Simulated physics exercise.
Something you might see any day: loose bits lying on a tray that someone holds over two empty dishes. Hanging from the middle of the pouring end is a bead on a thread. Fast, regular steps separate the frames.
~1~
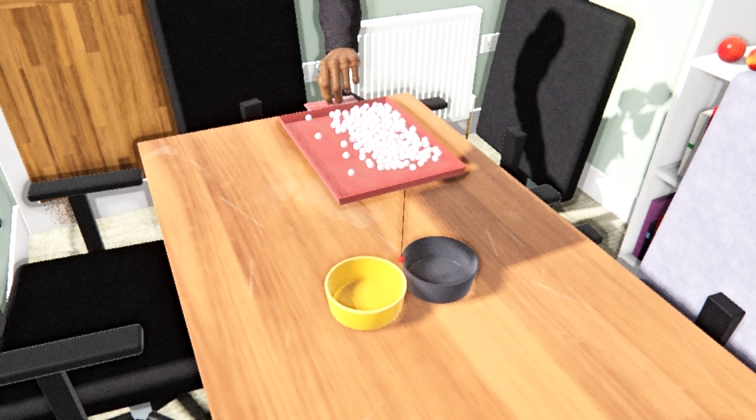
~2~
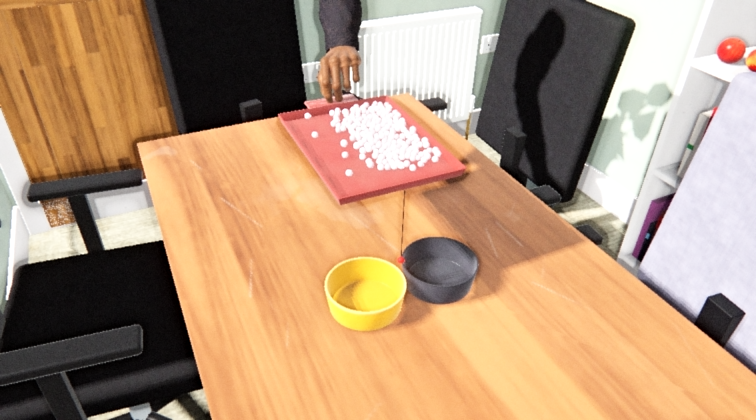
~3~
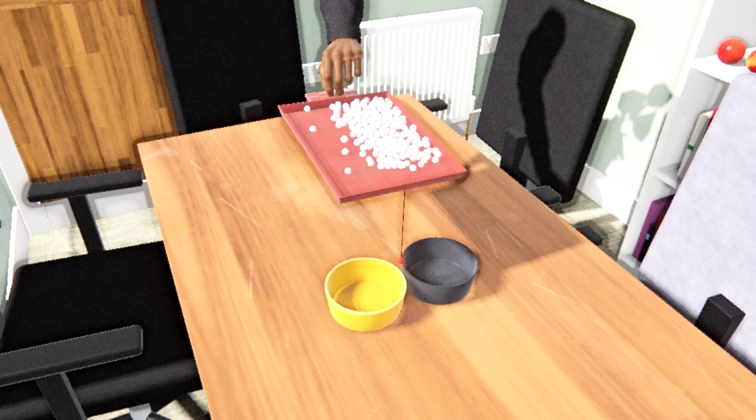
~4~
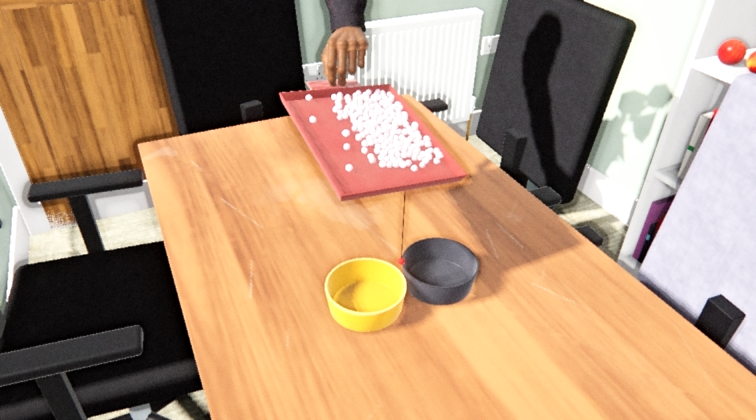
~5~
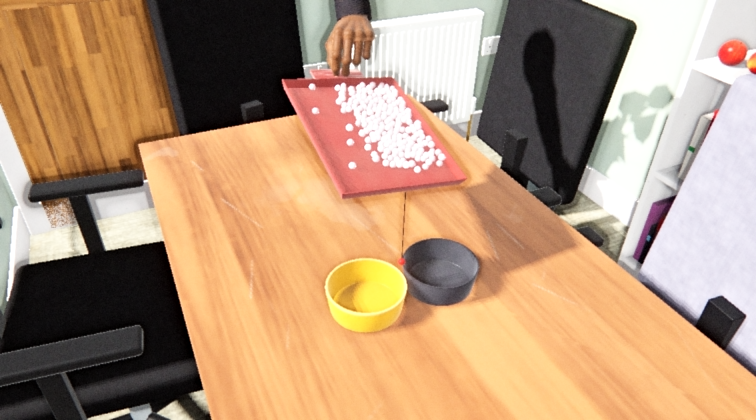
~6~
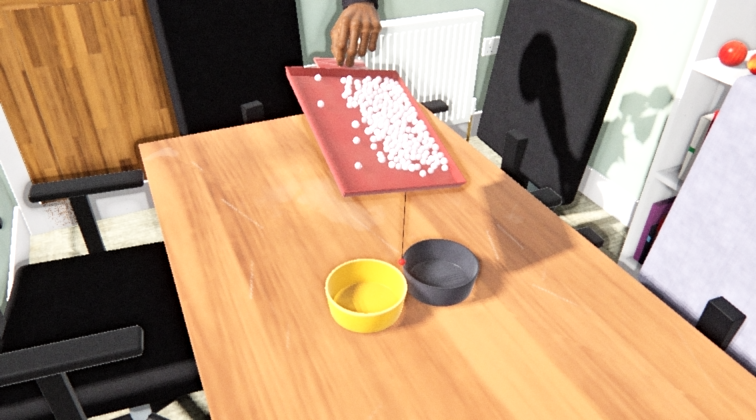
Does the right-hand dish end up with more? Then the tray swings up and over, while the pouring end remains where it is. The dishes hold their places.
Yes.
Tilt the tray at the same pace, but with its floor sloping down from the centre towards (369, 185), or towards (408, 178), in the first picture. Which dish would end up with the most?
Try 1: The left-side dish; try 2: The right-side dish.
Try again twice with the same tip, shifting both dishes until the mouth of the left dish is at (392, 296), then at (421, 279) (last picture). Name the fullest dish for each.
First try: The rightmost dish; second try: The rightmost dish.
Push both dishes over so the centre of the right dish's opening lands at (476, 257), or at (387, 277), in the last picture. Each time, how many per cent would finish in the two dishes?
Close to 90 in a hundred, followed by close to 0 in a hundred.
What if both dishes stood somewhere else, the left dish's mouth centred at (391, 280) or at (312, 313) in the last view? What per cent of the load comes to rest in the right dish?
Trial 1 near 100 percent, trial 2 near 0 percent.
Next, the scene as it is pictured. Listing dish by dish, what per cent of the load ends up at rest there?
Final split: Left dish some 0 per cent, right dish some 70 per cent.
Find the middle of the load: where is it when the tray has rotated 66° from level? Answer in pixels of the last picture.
The load's middle is around (451, 190).
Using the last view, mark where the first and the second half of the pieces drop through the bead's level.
Early-half point (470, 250); late-half point (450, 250).
Soon, tray tipped steeply; about half on the tray; a small part in the right dish; a stray few outside both; about a quarter in the air.
A while on, tray tipped past a quarter turn; most in the right dish; about a quarter outside both; a stray few in the air.
Towards the end, tray tipped past a quarter turn; most in the right dish; about a quarter outside both.
Finally, tray tipped past a quarter turn; none in the left dish; most in the right dish; about a quarter outside both.
